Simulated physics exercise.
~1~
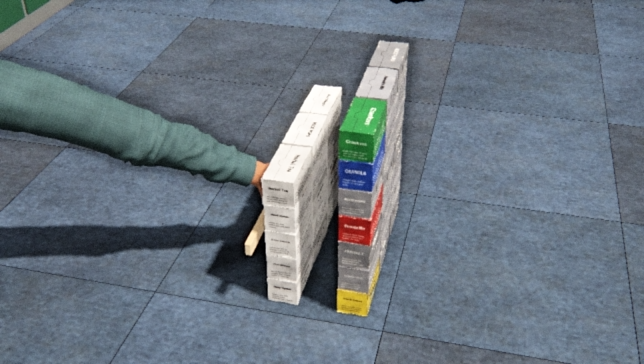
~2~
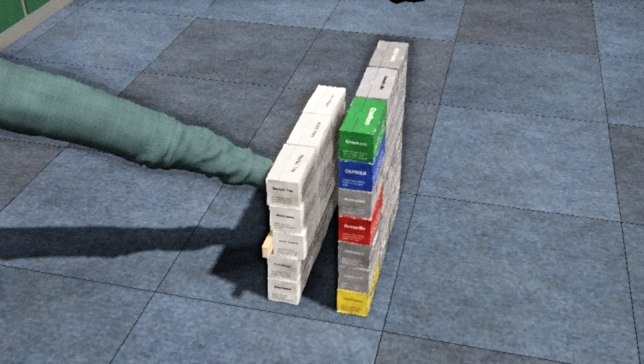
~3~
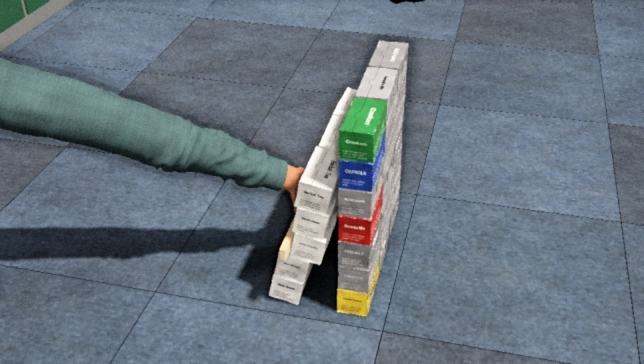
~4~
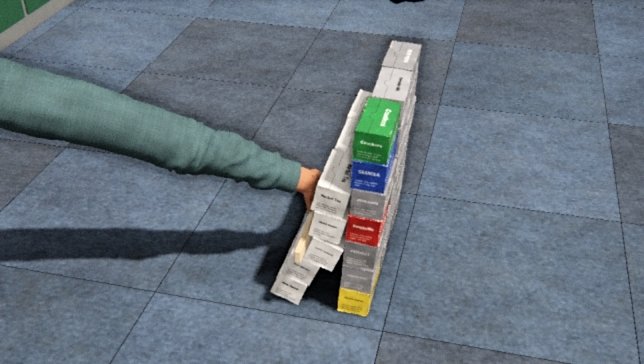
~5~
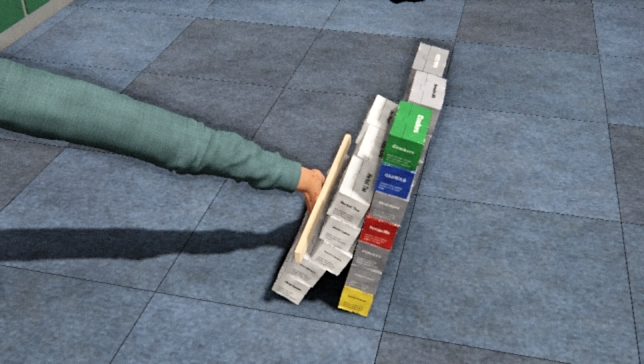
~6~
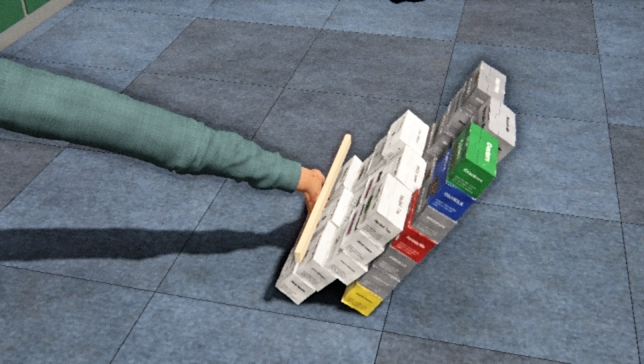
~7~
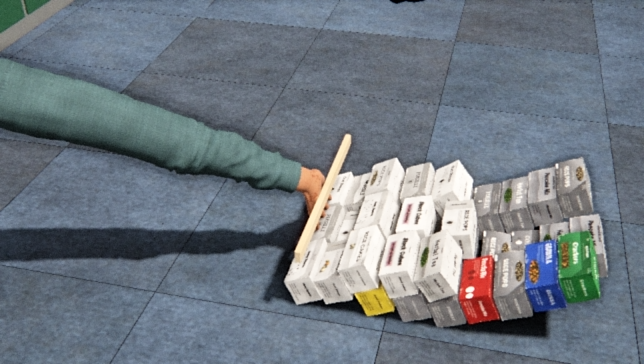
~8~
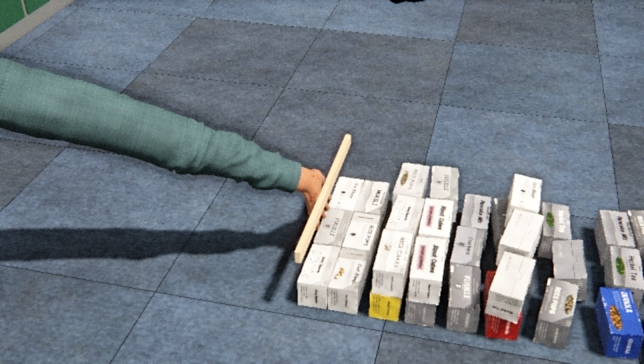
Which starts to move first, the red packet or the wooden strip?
The wooden strip starts to move first, and the red packet shifts only later, once the white wall has leaned into the second one.
